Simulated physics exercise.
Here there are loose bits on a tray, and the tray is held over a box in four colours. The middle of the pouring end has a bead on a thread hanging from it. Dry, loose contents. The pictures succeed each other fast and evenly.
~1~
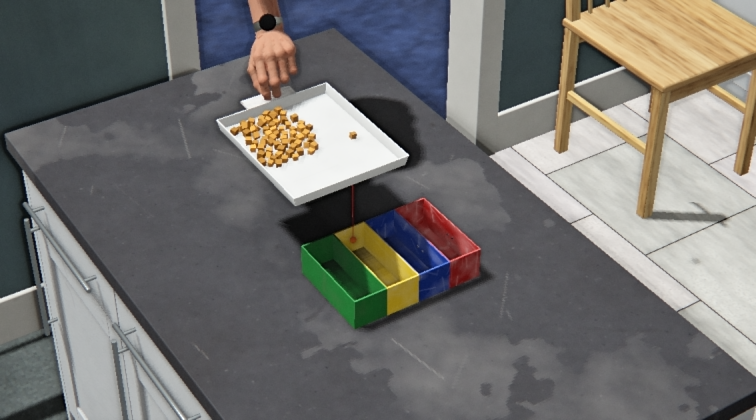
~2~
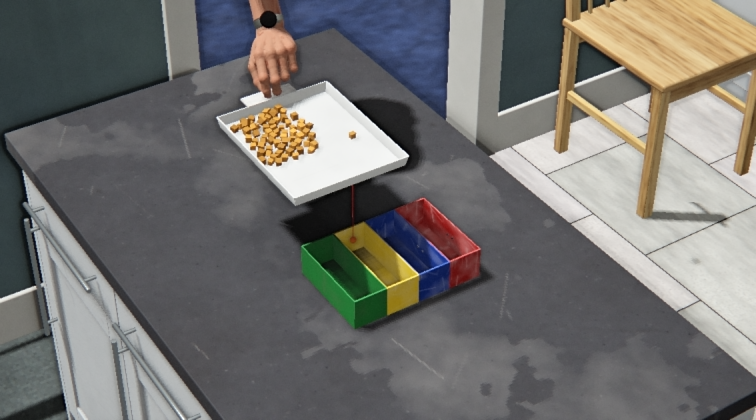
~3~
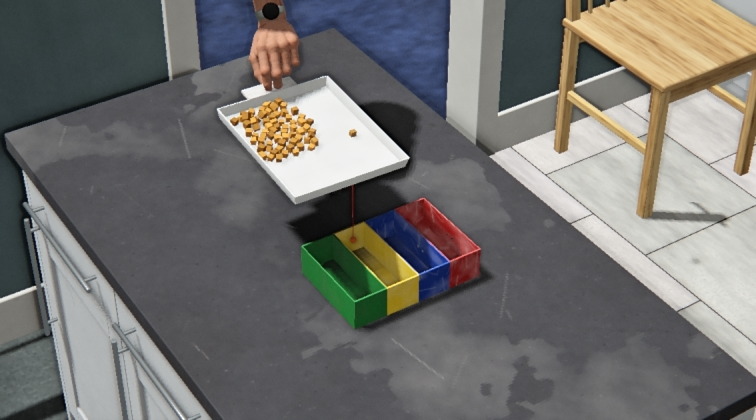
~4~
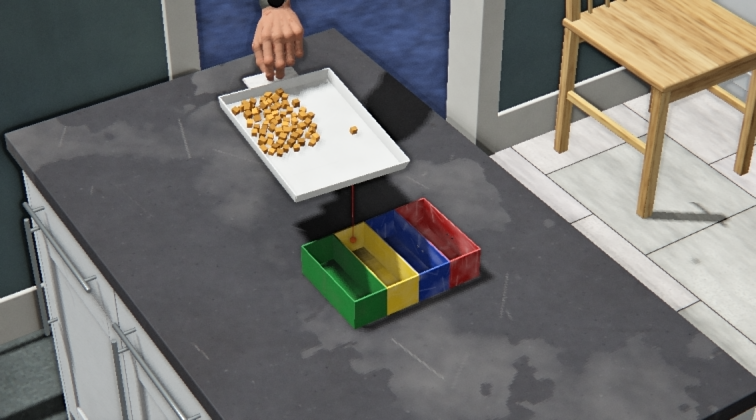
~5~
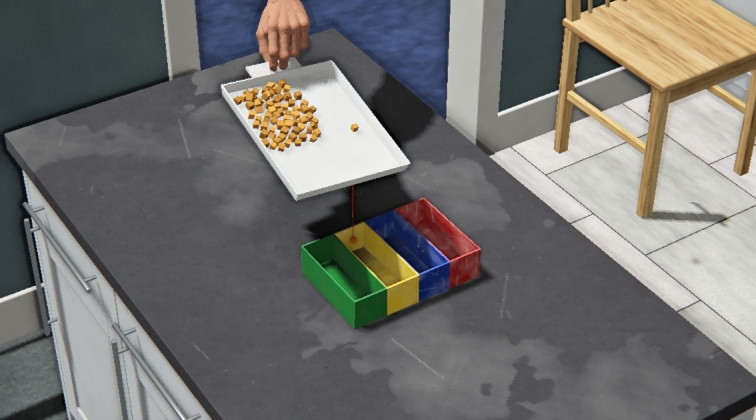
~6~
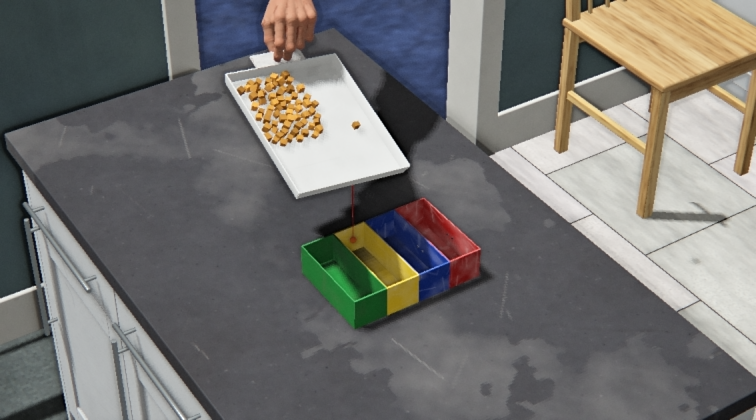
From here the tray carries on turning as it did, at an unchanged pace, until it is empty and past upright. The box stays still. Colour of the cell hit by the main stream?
Blue.
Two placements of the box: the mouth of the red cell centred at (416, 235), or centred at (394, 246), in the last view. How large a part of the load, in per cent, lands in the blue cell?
30 %, 10 %.
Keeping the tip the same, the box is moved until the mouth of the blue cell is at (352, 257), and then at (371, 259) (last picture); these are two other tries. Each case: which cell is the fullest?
Result 1: That red cell; result 2: That red cell.
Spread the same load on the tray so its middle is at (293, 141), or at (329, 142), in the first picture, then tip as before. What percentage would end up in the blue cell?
Estimate: 60 % first, 60 % second.
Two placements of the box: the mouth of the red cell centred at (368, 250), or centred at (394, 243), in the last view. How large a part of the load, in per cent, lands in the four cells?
In turn about 10 and about 60 percent.
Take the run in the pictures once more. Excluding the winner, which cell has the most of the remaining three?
The yellow cell.
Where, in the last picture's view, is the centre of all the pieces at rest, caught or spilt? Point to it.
Somewhere close to (409, 269) in the last picture.
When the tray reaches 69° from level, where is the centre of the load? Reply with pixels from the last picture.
I'd put the middle of the pieces at roughly (382, 169).
Just after the last frame, tray tipped steeply; the larger part on the tray; just a few in the blue cell; roughly a quarter falling or outside the box.
A moment on, tray tipped past a quarter turn; roughly a third on the tray; roughly a third in the blue cell; about a tenth in the yellow cell; about a tenth in the red cell; about a tenth falling or outside the box.
Further on, tray tipped past a quarter turn; roughly two thirds in the blue cell; roughly a quarter in the yellow cell; about a tenth in the red cell; about a tenth falling or outside the box.
When it is over, tray tipped past a quarter turn; roughly two thirds in the blue cell; roughly a quarter in the yellow cell; about a tenth in the red cell; not one in the green cell; about a tenth outside the box.
